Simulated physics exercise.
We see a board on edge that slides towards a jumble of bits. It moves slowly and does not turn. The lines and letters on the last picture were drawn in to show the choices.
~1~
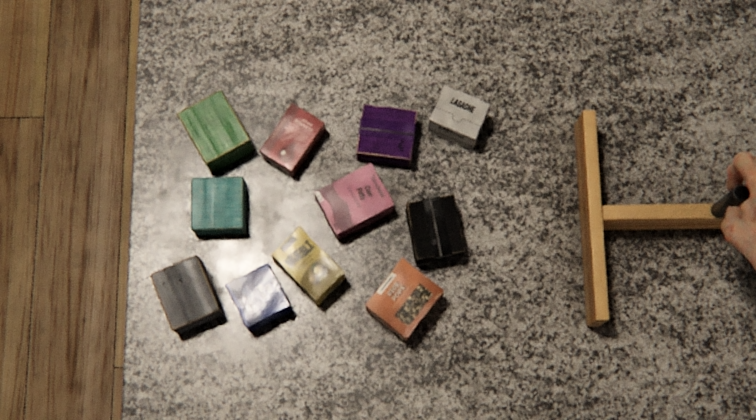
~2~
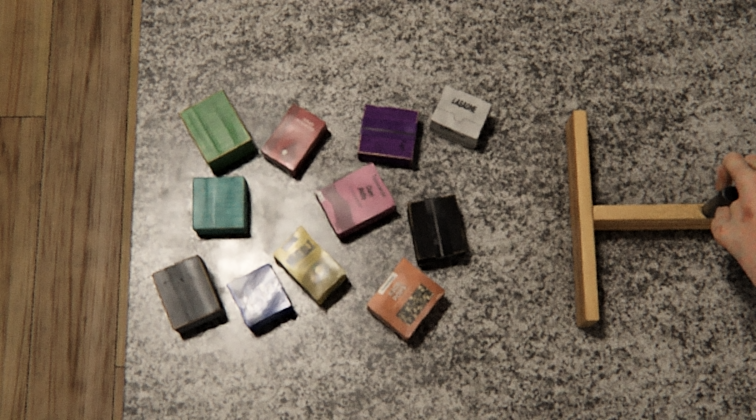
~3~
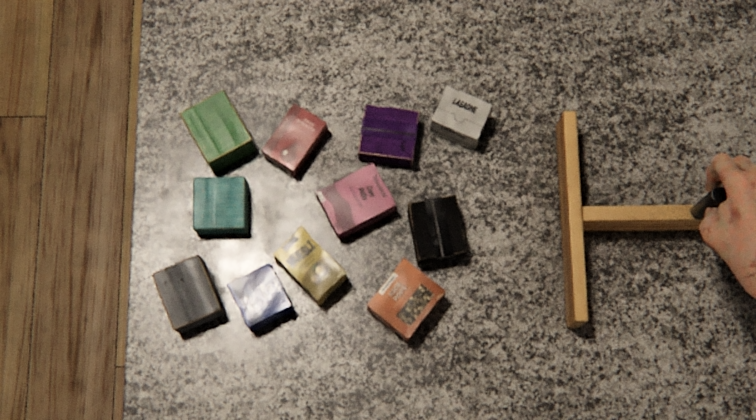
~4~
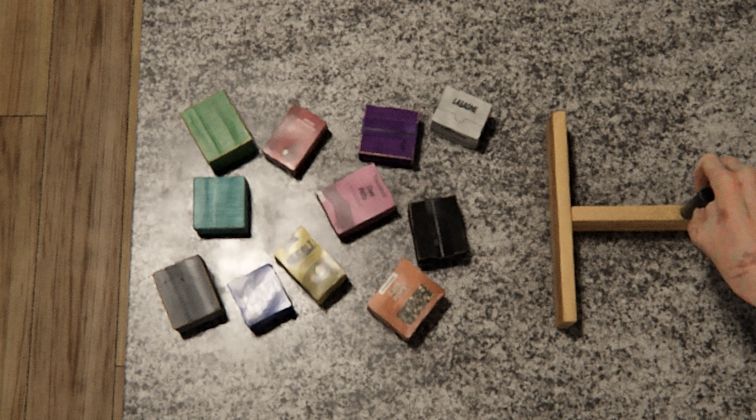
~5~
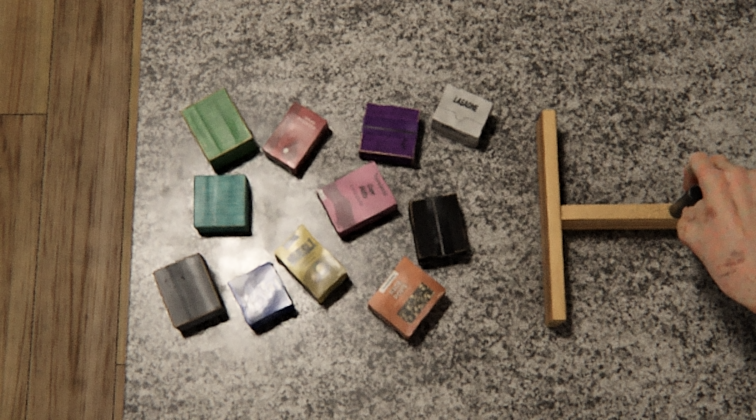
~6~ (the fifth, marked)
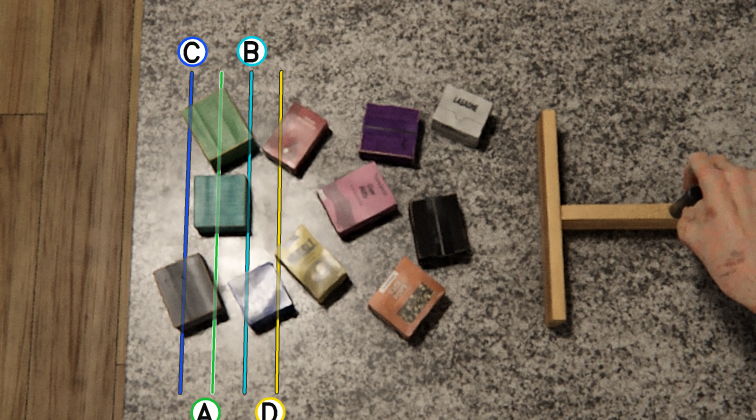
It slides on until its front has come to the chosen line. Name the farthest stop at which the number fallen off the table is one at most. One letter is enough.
It should halt at D.
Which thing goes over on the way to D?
It is the grey block.
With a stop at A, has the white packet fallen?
No.
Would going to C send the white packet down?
No.
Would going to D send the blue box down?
By then, no.
On the marked copy, A at (217, 227); B at (248, 226); C at (186, 227); D at (279, 226).
With D. Early on, board (455, 213); white packet (422, 108); purple box (369, 133).
Further on, board (356, 214); grey block (173, 291); turquoise block (209, 204).
At the end, board (281, 215); grey block over the edge; turquoise block (137, 204); one fallen.
As for the rest, A drops four; B drops four; C drops seven.
